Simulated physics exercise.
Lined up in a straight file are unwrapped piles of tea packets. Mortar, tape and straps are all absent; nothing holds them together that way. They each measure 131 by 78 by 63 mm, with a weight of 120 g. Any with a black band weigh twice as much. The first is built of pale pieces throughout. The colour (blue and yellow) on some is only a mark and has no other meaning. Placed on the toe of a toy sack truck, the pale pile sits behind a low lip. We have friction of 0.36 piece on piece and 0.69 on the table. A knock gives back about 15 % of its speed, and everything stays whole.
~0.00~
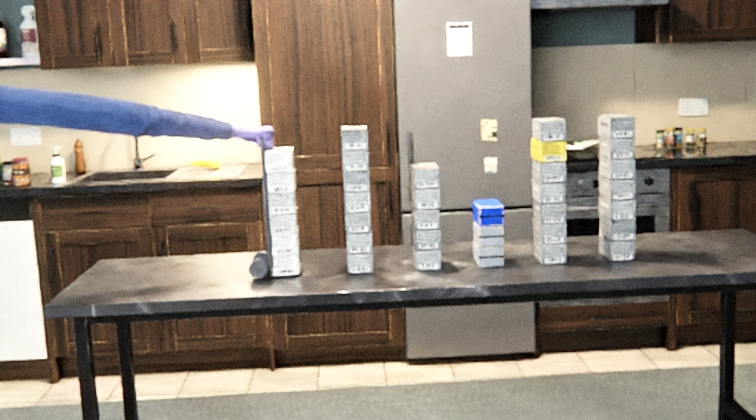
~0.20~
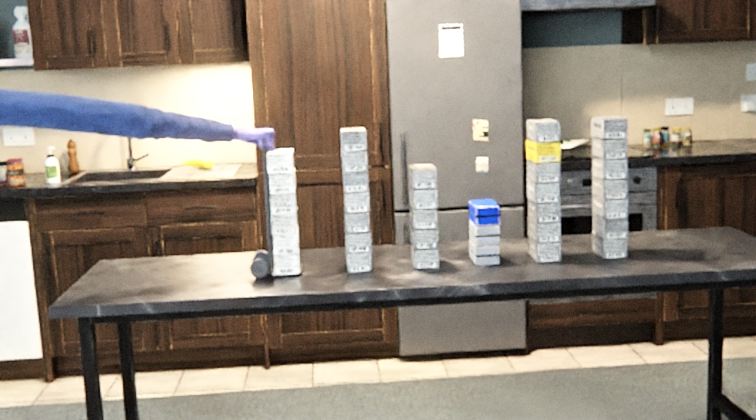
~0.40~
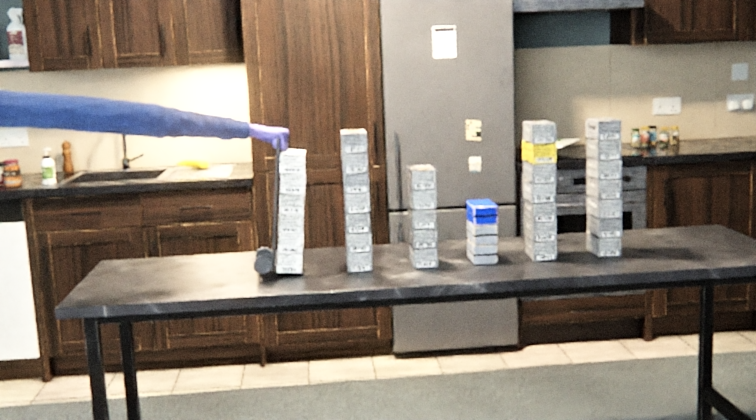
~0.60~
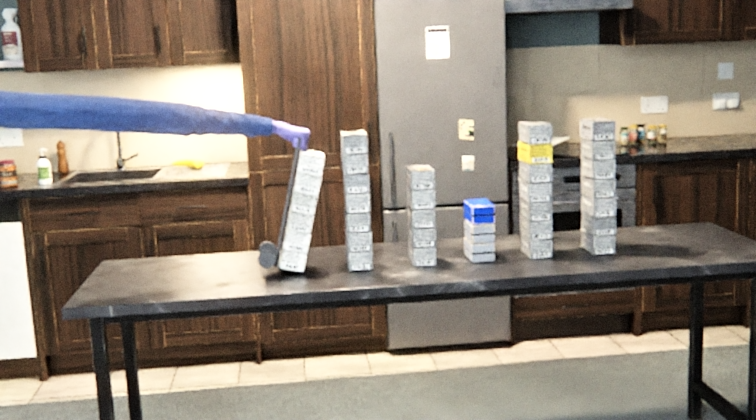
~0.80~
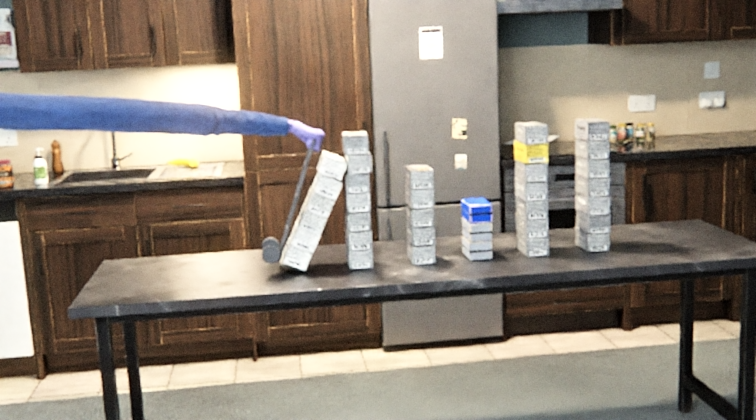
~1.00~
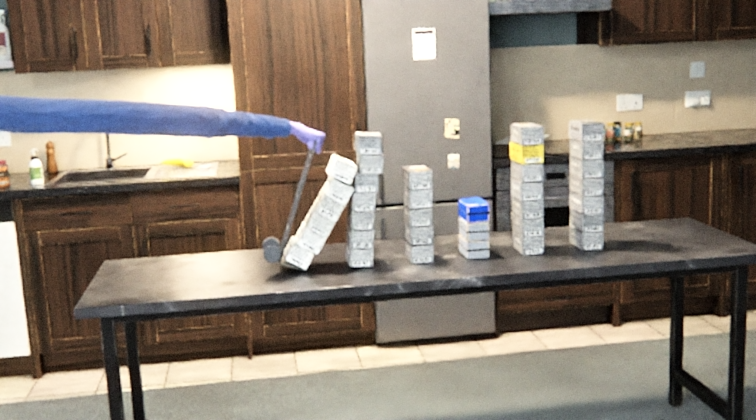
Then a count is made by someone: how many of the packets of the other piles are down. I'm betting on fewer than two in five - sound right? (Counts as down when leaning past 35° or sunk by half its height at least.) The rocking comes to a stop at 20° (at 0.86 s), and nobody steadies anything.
My guess is a share bigger than two fifths will go down.
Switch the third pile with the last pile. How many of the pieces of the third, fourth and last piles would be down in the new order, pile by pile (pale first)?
Third 7, fourth 2, last 5.
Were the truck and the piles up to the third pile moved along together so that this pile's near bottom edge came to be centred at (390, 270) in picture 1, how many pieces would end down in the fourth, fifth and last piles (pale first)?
Count of fallen pieces - fourth: 2; fifth: 6; last: 7.
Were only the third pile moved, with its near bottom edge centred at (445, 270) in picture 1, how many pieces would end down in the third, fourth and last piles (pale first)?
Then third 3, fourth 2, last 6.
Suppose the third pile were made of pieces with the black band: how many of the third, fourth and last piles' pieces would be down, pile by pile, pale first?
Third 5, fourth 3, last 6.
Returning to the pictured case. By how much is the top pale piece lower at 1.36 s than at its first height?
Some 10 cm lower.
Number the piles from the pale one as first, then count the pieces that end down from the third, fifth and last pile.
Pile by pile: Third 5, fifth 6, last 6.
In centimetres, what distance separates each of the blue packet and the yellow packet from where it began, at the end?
Net displacement (cm): Blue = 20; yellow = 58.
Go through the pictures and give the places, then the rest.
In the first frame (each place is the centre of the face we see best; the camera moves round a little), truck frame (263, 166) 0° forward; blue packet (492, 216); yellow packet (554, 152); the others all in place.
Truck frame (264, 167) 0° forward; yellow packet (549, 153), in the second frame.
Truck frame (277, 166) 6° forward, top of the pale pile leaning 6°; yellow packet (545, 154); the others all in place, in the third frame.
Truck frame (295, 165) 14° forward, top of the pale pile leaning 14°; yellow packet (541, 154); the others all in place, in the fourth frame.
Truck frame (307, 165) 20° forward, top of the pale pile leaning 24°; yellow packet (537, 154); one has shifted, in the fifth frame.
Truck frame (309, 166) 20° forward, top of the pale pile leaning 26°; yellow packet (533, 154); blue packet (479, 213); steepest lean 5°, the packet at (372, 164); 7 have shifted, in the sixth frame.
By 1.36 s, 6 of the pale pile down; 1 of the 29 other packets down.
By 1.98 s, 6 of the pale pile down; 15 of the 29 other packets down; yellow packet tilted 15°; blue packet tilted 15°, 35 mm lower.
By 2.68 s, 6 of the pale pile down; 27 of the 29 other packets down; yellow packet on its side; blue packet 6 cm lower.
When it is over (3.4 s), 6 of the pale pile down; 27 of the 29 other packets down; yellow packet upside down; blue packet 6 cm lower. That is 93 per cent. In pixels of the last frame, middles, yellow packet near (667, 218), blue packet near (526, 224).
